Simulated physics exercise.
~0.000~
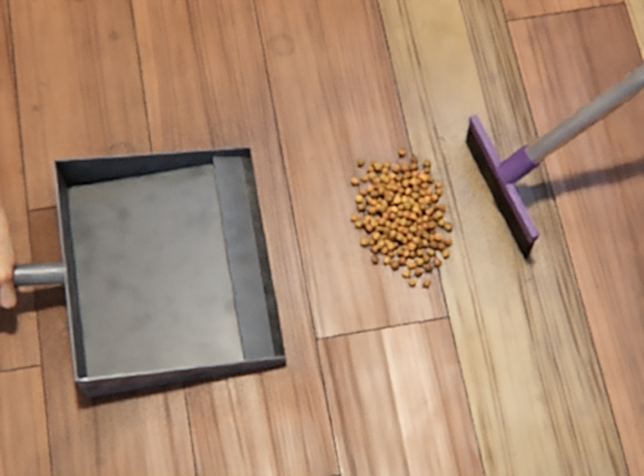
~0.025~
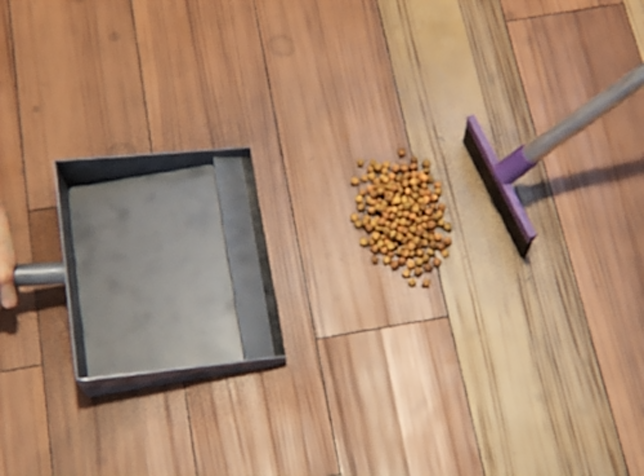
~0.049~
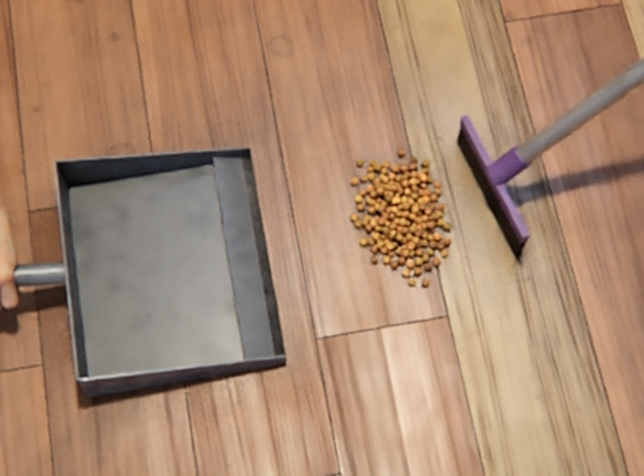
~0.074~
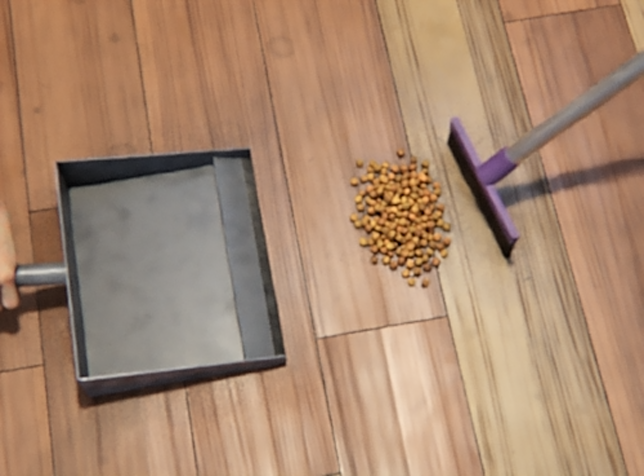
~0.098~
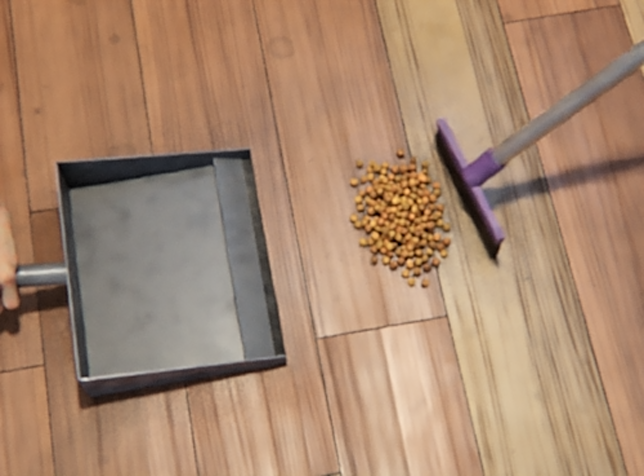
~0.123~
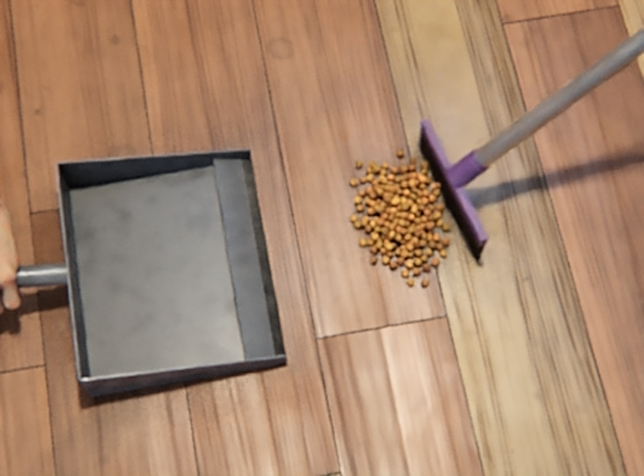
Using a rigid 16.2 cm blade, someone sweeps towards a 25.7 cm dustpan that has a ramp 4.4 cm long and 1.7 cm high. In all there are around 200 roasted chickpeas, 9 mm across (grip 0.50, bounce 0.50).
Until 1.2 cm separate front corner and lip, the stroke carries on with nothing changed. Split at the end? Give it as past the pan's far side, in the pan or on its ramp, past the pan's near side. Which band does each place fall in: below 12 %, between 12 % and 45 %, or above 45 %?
Past the pan's far side: Below 12 %, in the pan or on its ramp: Between 12 % and 45 %, past the pan's near side: Below 12 %.
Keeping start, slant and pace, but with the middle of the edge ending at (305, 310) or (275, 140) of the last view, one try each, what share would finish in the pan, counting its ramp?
I'd expect around 35 percent, then around 5 percent.
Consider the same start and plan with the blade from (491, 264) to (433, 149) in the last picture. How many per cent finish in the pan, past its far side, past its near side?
Per cent by place - pan 30, far side 0, near side 10.
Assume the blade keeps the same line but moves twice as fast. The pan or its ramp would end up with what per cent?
Then around 55 per cent.
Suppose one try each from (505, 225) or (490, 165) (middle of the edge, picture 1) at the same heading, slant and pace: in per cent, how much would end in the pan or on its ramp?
35 and 15 per cent, roughly.
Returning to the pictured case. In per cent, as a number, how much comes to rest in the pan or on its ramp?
About 30 per cent.
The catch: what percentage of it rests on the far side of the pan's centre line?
90 per cent.
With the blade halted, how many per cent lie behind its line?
Roughly 10 percent of it.
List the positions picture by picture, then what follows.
In the first frame, blade from (533, 237) to (474, 122), moved 0.0 cm, 0 of the pieces shifted so far; middle of the pieces at (401, 217); pan at (156, 275).
In the second frame, blade from (530, 237) to (471, 123), moved 0.2 cm, 0 of the pieces shifted so far; middle of the pieces at (400, 217).
In the third frame, blade from (524, 238) to (465, 123), moved 0.9 cm, 0 of the pieces shifted so far; middle of the pieces at (400, 217).
In the fourth frame, blade from (513, 238) to (455, 124), moved 2.0 cm, 0 of the pieces shifted so far; middle of the pieces at (400, 217).
In the fifth frame, blade from (499, 239) to (441, 126), moved 3.5 cm, 0 of the pieces shifted so far; middle of the pieces at (399, 217).
In the sixth frame, blade from (482, 241) to (425, 127), moved 5.3 cm, 0 of the pieces shifted so far; middle of the pieces at (399, 217); pan at (157, 276). The blade's pace is about 0.73 m/s, heading 6 degrees away from the viewer's side.
After 0.26 s, middle of the blade 12 cm from the lip; 0 % over the lip, far side 0 %, near side 0 %.
After 0.36 s, middle of the blade 5 cm from the lip; 5 % over the lip, far side 0 %, near side 0 %.
After 0.59 s, middle of the blade 3 cm from the lip; 30 % over the lip, far side 0 %, near side 0 %.
At rest (1.0 s), far side 0 %, pan 30 %, near side 0 %, in front of the lip or behind the blade 70 %.
